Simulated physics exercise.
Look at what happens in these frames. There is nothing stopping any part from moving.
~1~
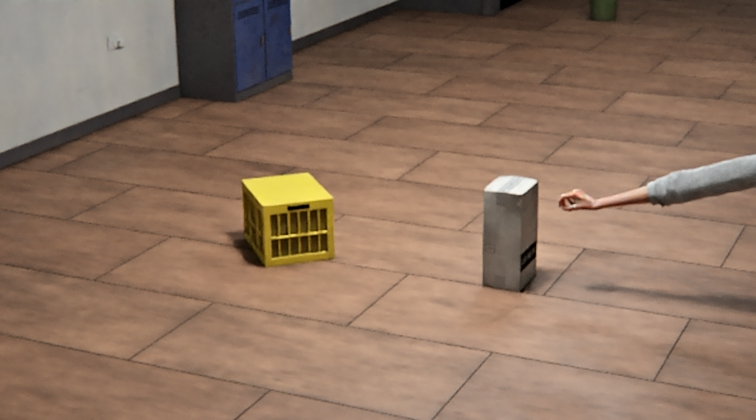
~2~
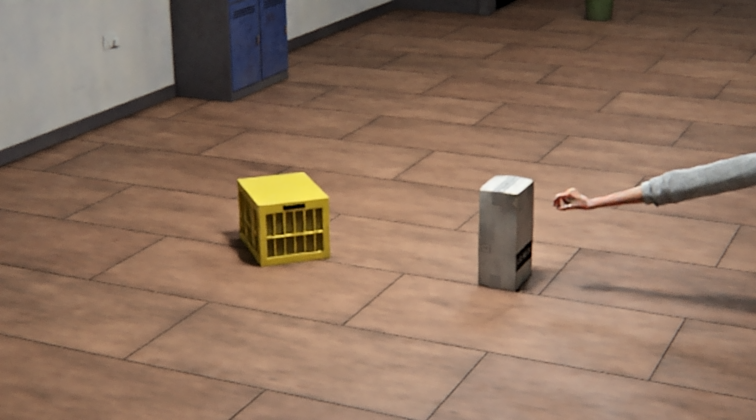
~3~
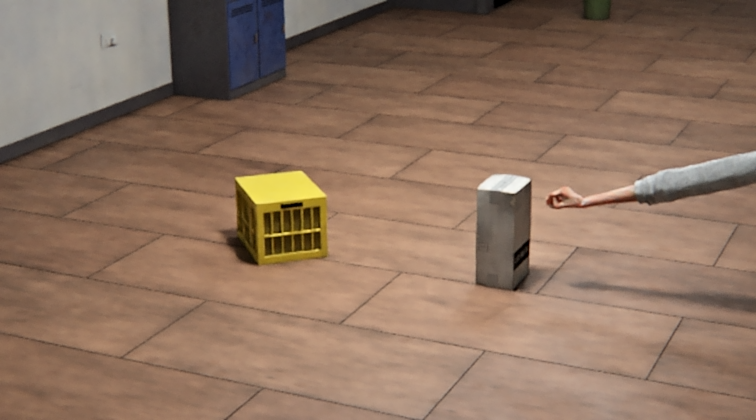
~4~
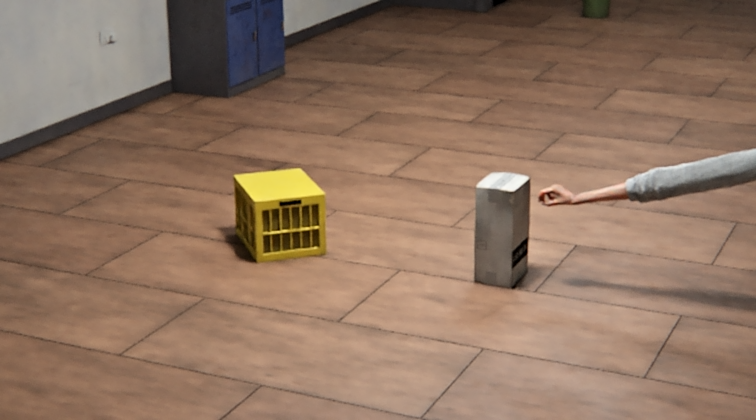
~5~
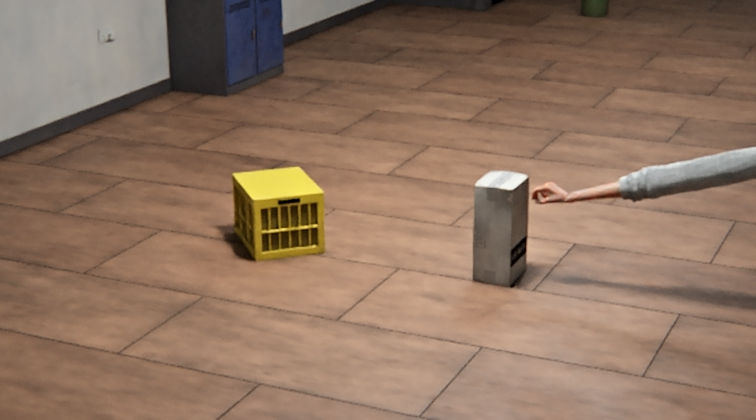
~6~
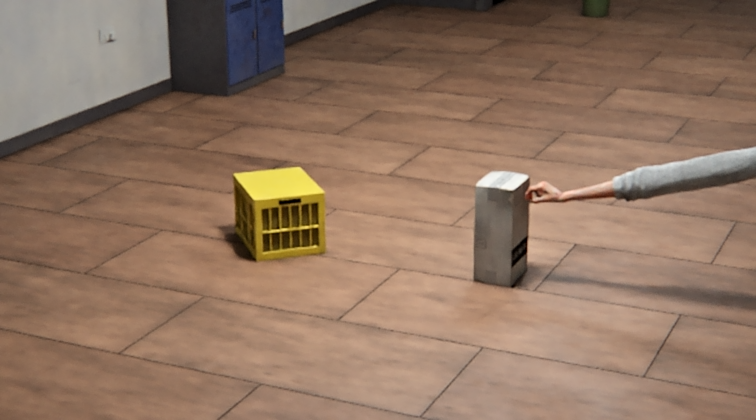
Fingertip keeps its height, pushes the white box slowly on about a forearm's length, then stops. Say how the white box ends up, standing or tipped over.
Ah, it gets bowled over this time.
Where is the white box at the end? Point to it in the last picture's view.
The object finishes roughly at pixel (430, 246).
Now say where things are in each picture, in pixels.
White box (511, 233), in the first picture.
White box (506, 232), in the second picture.
White box (504, 231), in the third picture.
White box (502, 229), in the fourth picture.
White box (501, 228), in the fifth picture.
White box (502, 228), in the sixth picture.
Then, 0.40 s on from there, white box turned 16° from how it was put near (488, 223).
Then, 0.90 s on from there, white box turned 59° from how it was put near (451, 228).
Then, 1.00 s on from there, white box on its side near (436, 245).
In the end, toppled on the floor, white box. At the end, from the last picture's camera, white box near (430, 246).
